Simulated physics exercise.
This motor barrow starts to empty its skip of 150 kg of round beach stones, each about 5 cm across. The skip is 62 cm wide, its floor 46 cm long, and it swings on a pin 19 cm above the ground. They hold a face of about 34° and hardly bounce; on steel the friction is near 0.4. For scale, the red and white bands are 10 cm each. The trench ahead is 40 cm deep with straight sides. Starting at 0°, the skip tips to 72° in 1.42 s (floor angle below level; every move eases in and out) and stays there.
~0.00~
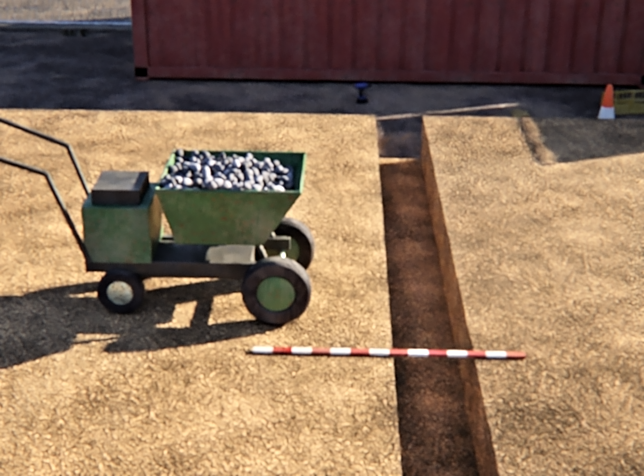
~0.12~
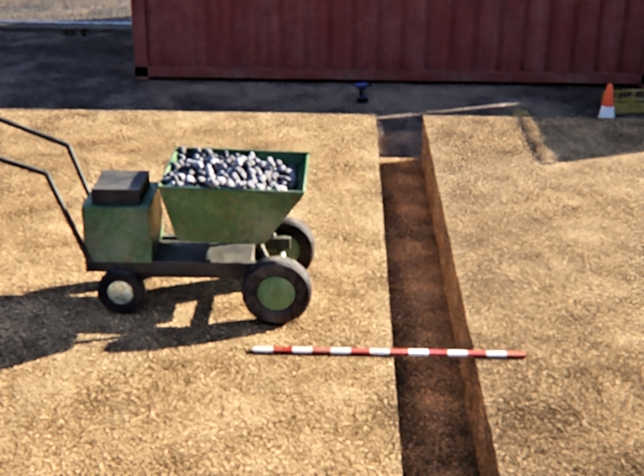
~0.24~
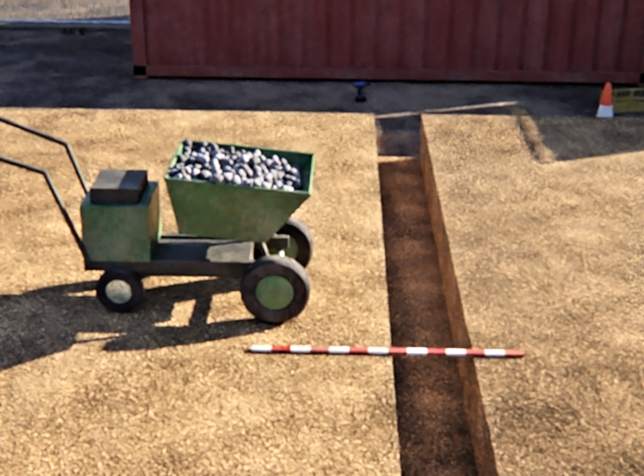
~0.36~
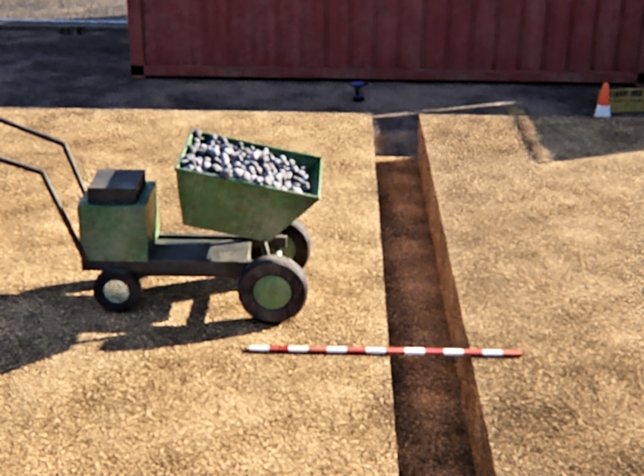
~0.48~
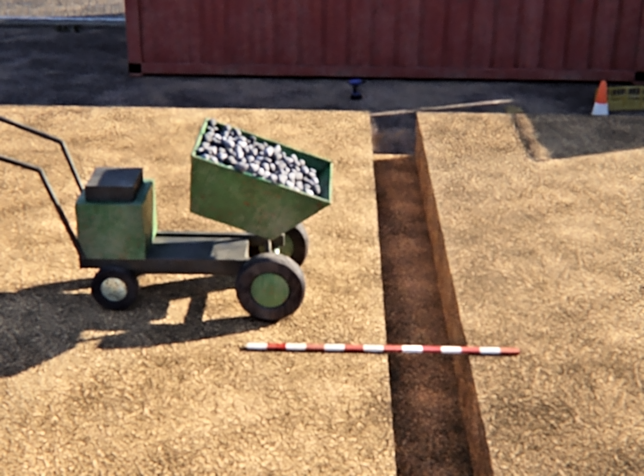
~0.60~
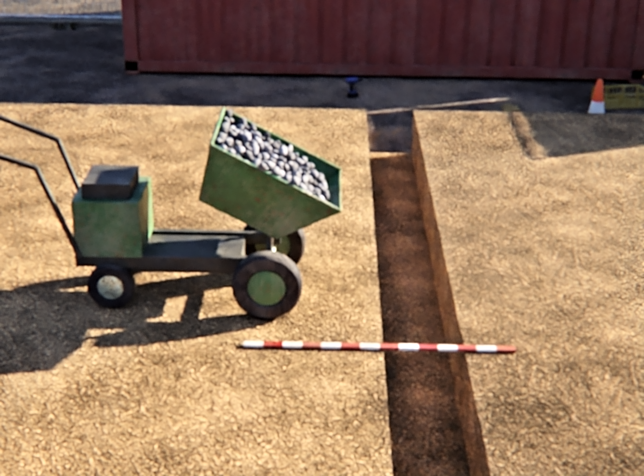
A long, dark red ribbed container stands at the back of a sunlit yard of tan ground, seen from above. At left, a green motor barrow with black handles carries grey rounded stones, while a straight trench, a red and white banded pole and an orange cone lie to its right. The skip rises and tilts steadily towards the trench with its stones, as the view shifts very slightly.
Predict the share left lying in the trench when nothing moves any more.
Close to 99 in a hundred.
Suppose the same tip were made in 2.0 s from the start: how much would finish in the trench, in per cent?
Then about 100 per cent.
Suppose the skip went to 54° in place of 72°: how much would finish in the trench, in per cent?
Then about 50 per cent.
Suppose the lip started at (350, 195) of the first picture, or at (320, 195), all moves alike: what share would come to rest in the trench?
Near 50 per cent from the first place, 90 from the second.
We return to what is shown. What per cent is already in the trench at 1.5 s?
Some 50 per cent.
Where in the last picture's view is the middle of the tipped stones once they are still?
Near (417, 345).
After 1.1 s the floor is at 60°; 99 % in the skip, 1 % short of the trench; the foremost stones are at (385, 238).
After 1.5 s the floor is at 72°; 49 % in the skip, 50 % in the trench; the foremost stones are at (447, 328).
After 1.9 s the floor is at 72°; 23 % in the skip, 76 % in the trench, 1 % past the trench; the foremost stones are at (481, 295).
After 3.8 s the floor is at 72°; 0 % in the skip, 99 % in the trench, 1 % past the trench; the foremost stones are at (503, 295).
